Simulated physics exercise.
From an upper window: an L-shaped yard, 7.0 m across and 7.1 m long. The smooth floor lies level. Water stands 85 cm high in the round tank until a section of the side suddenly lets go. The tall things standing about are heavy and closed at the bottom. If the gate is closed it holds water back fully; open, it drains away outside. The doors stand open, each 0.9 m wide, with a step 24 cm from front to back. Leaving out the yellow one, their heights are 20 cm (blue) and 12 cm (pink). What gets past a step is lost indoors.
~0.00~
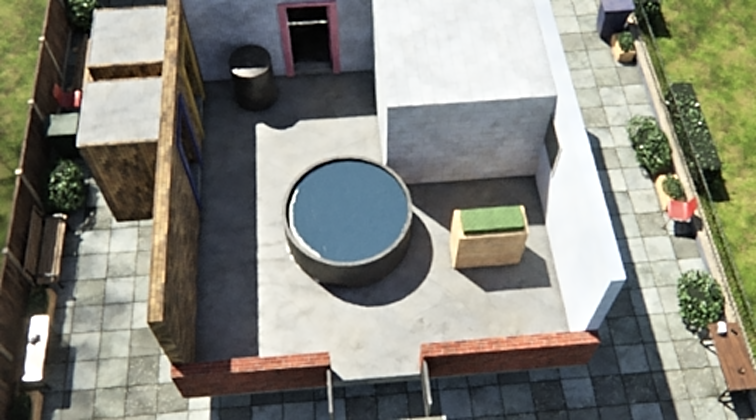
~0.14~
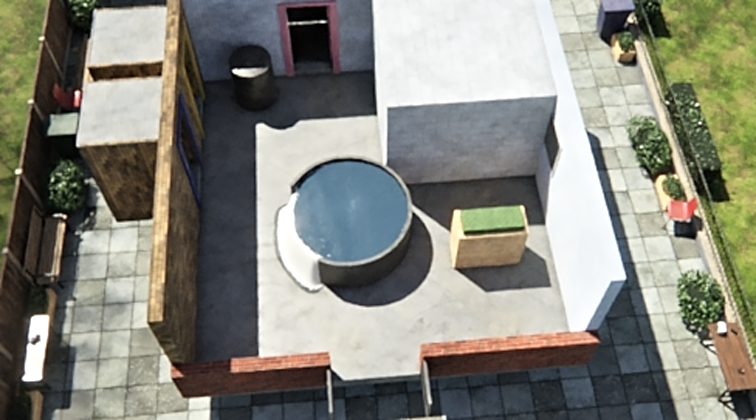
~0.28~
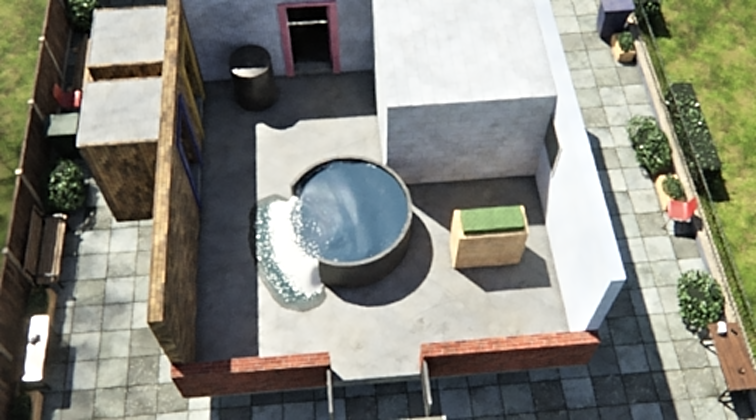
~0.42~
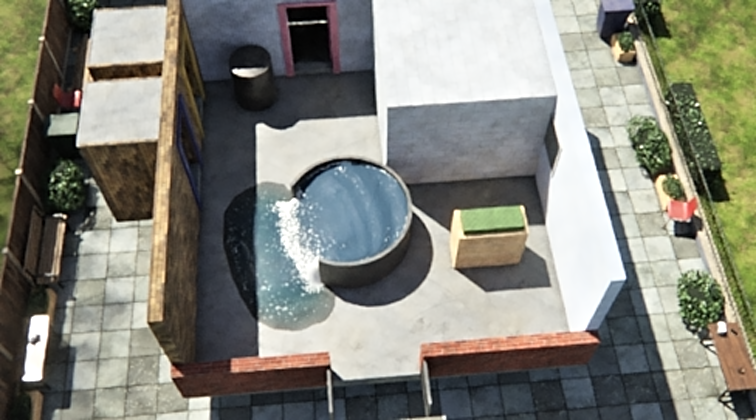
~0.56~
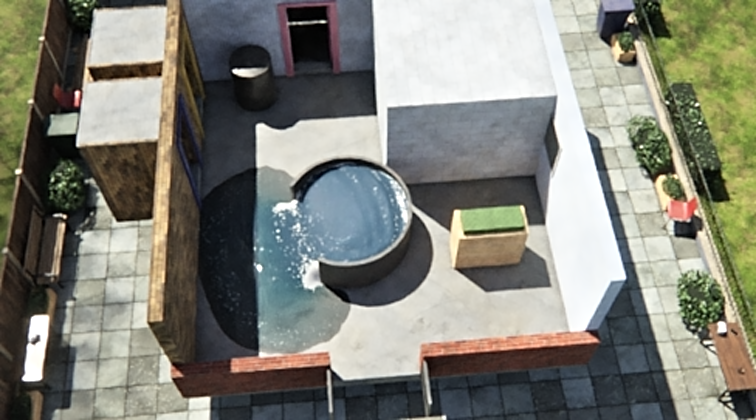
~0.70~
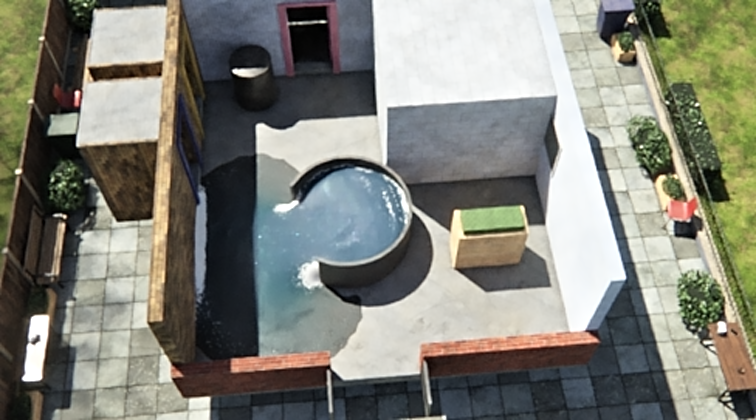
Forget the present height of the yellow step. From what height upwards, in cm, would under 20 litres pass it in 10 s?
It would have to be roughly 18 cm high.
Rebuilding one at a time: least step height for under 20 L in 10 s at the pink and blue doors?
About 10.0 cm at pink and 21 cm at blue.
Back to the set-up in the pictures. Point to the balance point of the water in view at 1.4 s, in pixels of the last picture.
Around (293, 251).
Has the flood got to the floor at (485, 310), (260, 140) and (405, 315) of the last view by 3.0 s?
In turn: Still dry, flooded, under water.
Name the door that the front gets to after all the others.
Last comes the pink one.
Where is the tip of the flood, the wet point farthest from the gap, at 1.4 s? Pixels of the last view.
Near (204, 102).
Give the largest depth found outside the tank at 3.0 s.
Up to some 38 cm.
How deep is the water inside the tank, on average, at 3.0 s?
About 23 cm.
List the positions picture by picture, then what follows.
Still water, 85 cm deep, in the round tank at (347, 210); the yellow door at (194, 87) is dry, in the first frame.
The front is at (280, 213), 0.3 m from the gap at (291, 242); 0.4 m2 of floor is wet, 85 cm left at the back, in the second frame.
The gap is at (291, 244), the front 0.8 m out at (253, 215); the back of the round tank holds 85 cm, in the third frame.
The gap is at (292, 245), the front 1.3 m out at (230, 211); the back of the round tank holds 83 cm, in the fourth frame.
The front is at (200, 211), 1.9 m from the gap at (292, 245); 7.2 m2 of floor is wet, 74 cm left at the back, in the fifth frame.
The gap is at (292, 245), the front 2.4 m out at (196, 336); the back of the round tank holds 73 cm; the yellow door at (194, 87), 4.0 m from the gap, is still 1.5 m from the nearest water, in the sixth frame.
After 1.4 s water covers 30 % of the floor, deepest (58 cm) near (195, 379); 6 cm at the yellow door, 0 litres in over its 19 cm step.
After 3.0 s water covers 55 % of the floor, deepest (38 cm) near (195, 379); 8 cm at the yellow door, 0 litres in over its 19 cm step.
After 10.0 s water covers 100 % of the floor, deepest (16 cm) near (392, 190); 12 cm at the yellow door, 14 litres in over its 19 cm step.
At the yellow door as built, the water arrived by 1.3 s and peaked near 25 cm at 4.4 s.
Run again over the same 10 s with other heights there, 39 litres in over 15 cm, 9 litres over 20.5 cm. The limit of 20 litres is kept from about 18 cm up.
